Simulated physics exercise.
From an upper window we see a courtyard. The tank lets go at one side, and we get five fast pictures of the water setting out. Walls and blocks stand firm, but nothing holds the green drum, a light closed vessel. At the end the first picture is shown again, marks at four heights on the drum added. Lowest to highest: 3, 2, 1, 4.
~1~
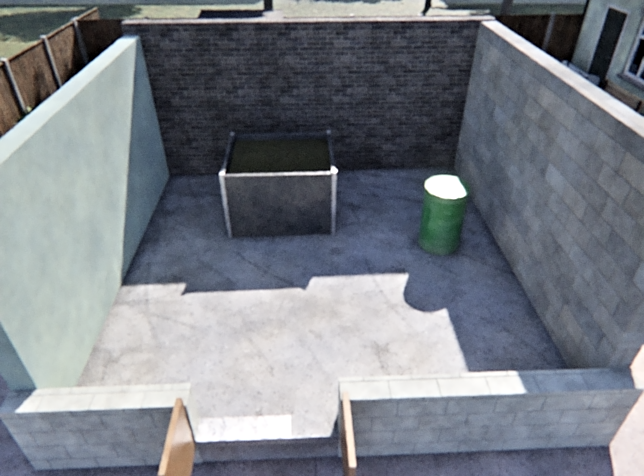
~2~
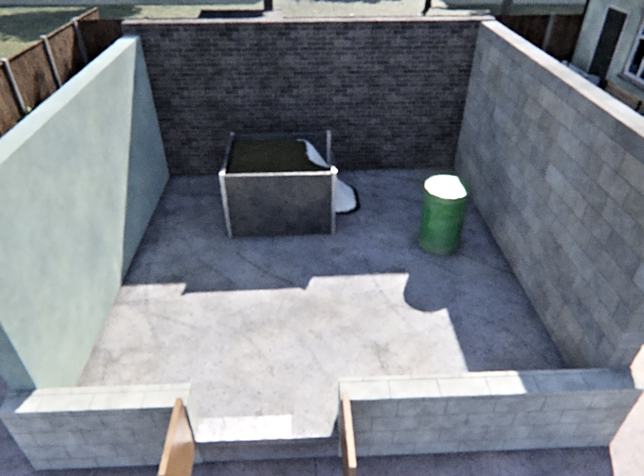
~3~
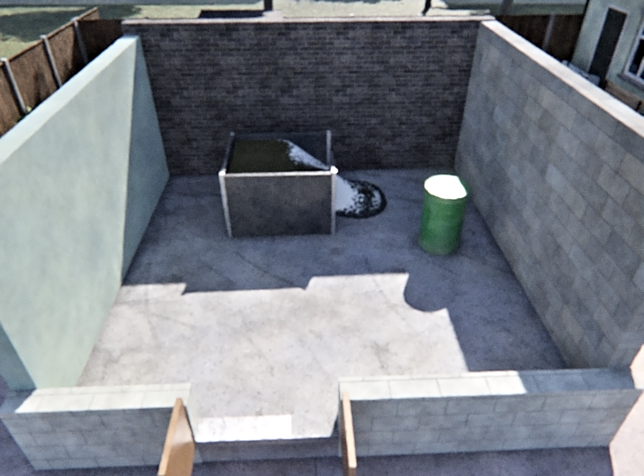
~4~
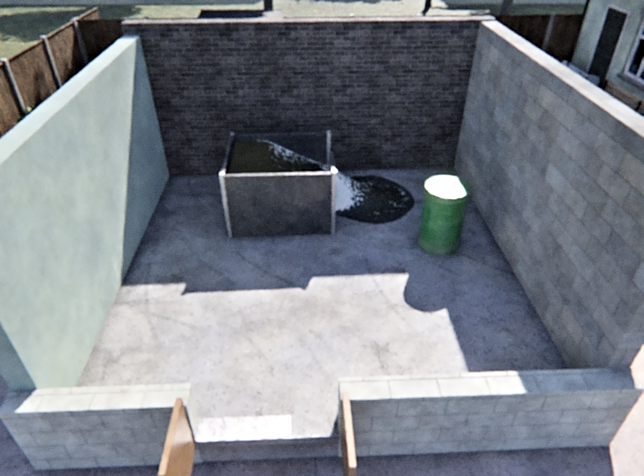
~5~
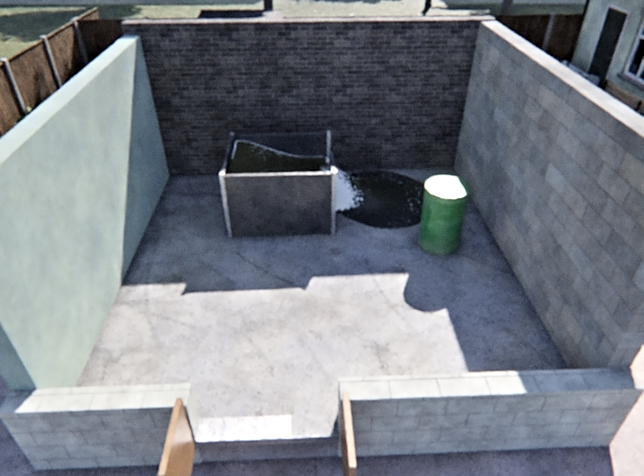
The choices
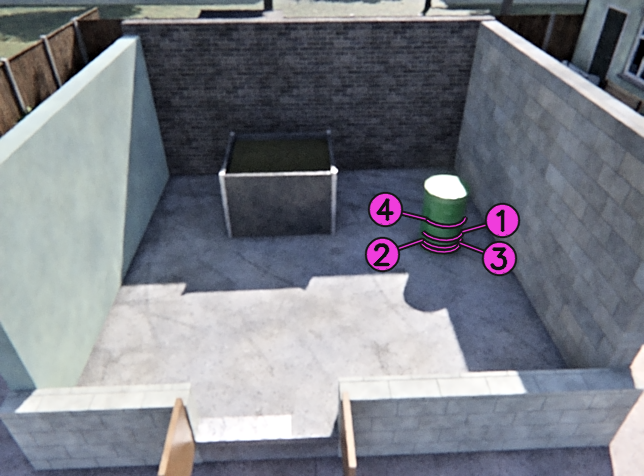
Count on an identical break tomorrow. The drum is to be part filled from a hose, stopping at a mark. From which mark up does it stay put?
That is line 4.
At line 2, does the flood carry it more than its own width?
Yes, it does.
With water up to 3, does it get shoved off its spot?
Yes.
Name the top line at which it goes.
It is 1.
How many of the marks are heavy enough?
One of the four.
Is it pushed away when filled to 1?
Yes.
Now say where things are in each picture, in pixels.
The first frame shows lid of the green drum at (448, 186); tank full, its middle at (280, 157); open gate at (266, 384).
In the second frame, 1 % of the ground under water, its edge towards the drum at (349, 208).
In the third frame, 4 % of the ground under water, its edge towards the drum at (377, 208).
In the fourth frame, 6 % of the ground under water, its edge towards the drum at (399, 212).
The fifth frame shows lid of the green drum at (448, 186); 10 % of the ground under water, its edge towards the drum at (410, 221).
In magenta, 1 at (446, 240); 2 at (445, 247); 3 at (444, 251); 4 at (449, 226); from the bottom up 3, 2, 1, 4.
If 1 is chosen, it is pushed about half its own width away.
If 2 is chosen, it is pushed about twice its own width away.
If 3 is chosen, it is pushed about 6 times its own width away.
If 4 is chosen, it does not move.
